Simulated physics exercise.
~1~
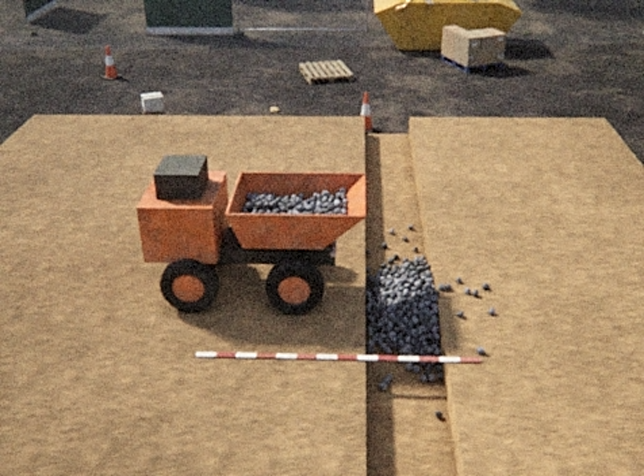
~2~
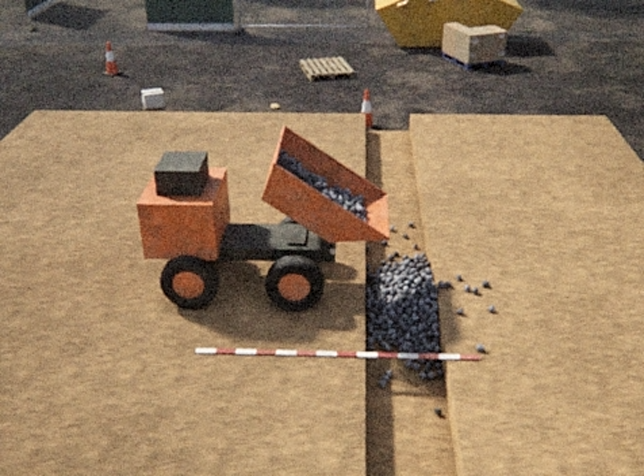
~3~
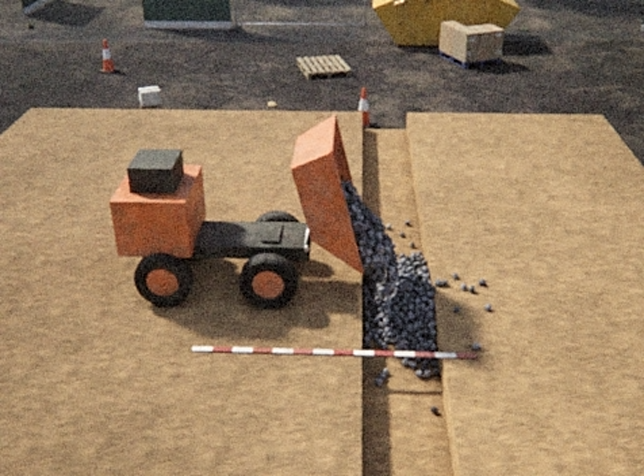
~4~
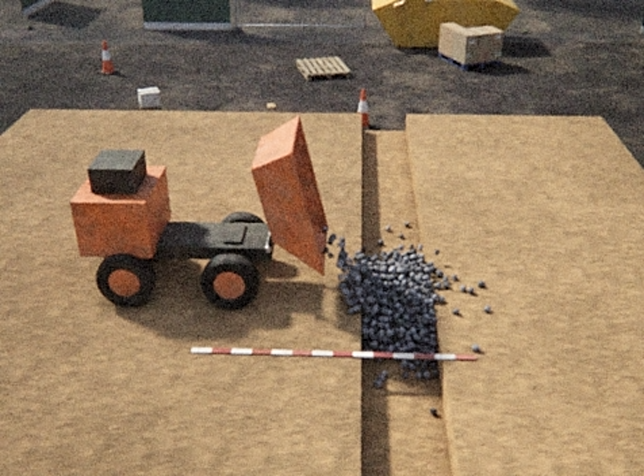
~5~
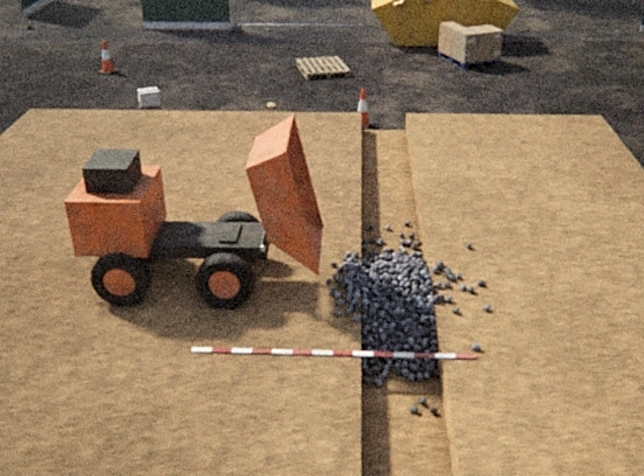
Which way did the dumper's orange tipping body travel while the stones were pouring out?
It travelled to the left, away from the trench, as the dumper rolled back.
